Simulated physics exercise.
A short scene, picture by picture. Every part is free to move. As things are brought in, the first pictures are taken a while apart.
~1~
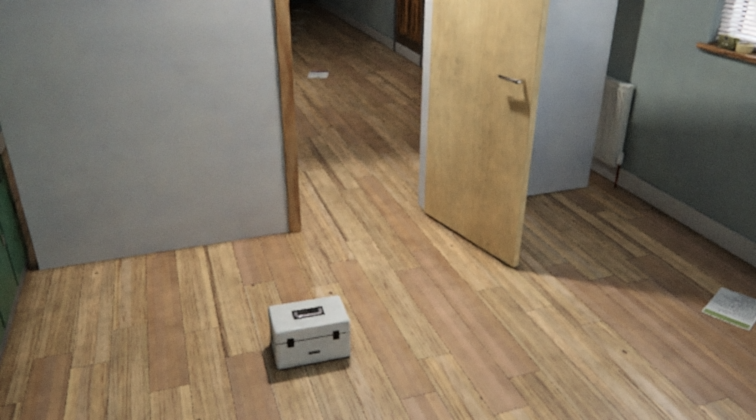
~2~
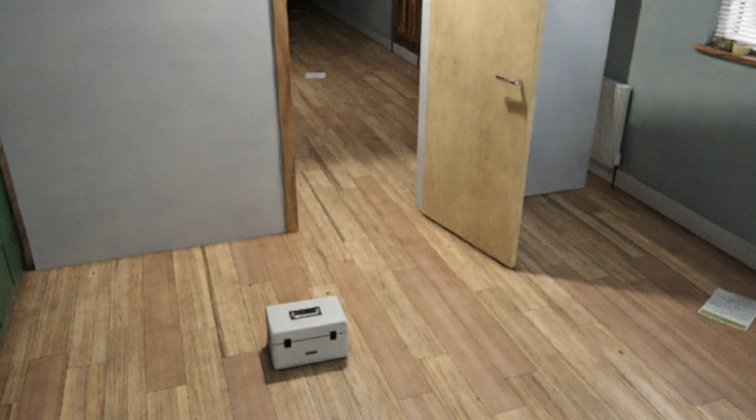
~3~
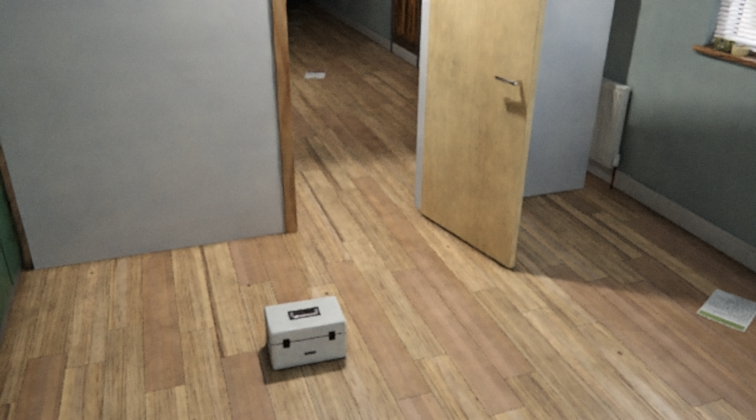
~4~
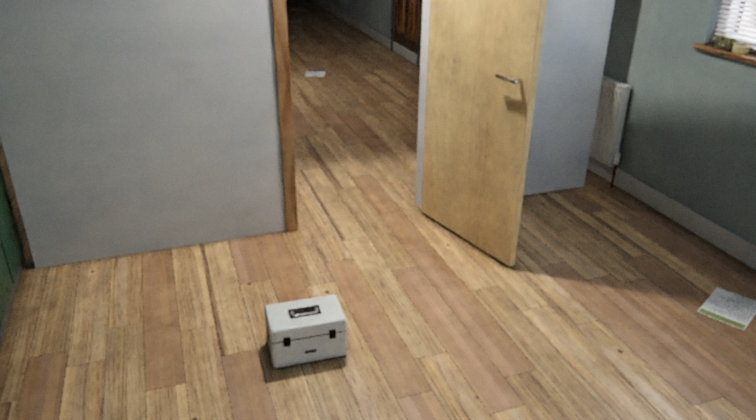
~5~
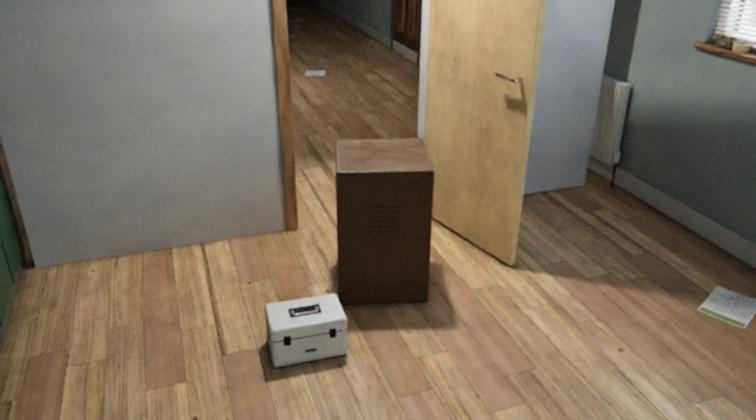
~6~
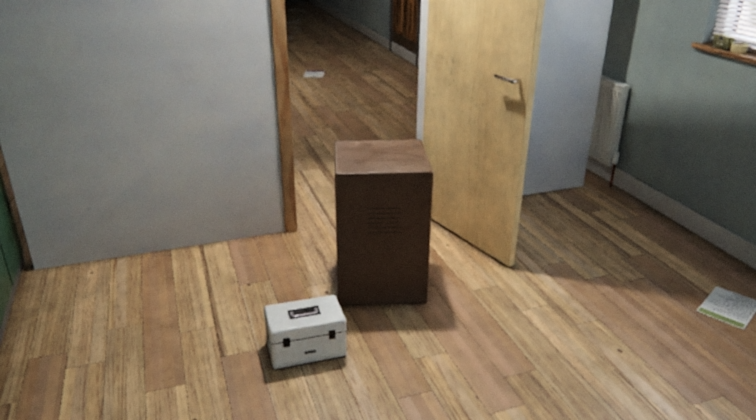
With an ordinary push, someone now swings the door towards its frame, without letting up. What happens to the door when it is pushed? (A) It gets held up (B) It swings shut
Answer: A.
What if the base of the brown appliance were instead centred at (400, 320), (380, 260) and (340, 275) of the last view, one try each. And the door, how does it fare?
Try 1: Door ends up flush. Try 2: Door stays partly open. Try 3: Door stays partly open.
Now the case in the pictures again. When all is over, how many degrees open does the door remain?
Close to 70 degrees, I'd say.
Then, 0.30 s past the last view, door at 98°.
Then, 0.50 s past the last view, door at 87°.
Then, 0.70 s past the last view, door at 71°.
Then, 0.80 s past the last view, door at 68°.
Finally, door at 68°; both still in place. Final places as the last picture's camera would see them, brown appliance near (378, 221).
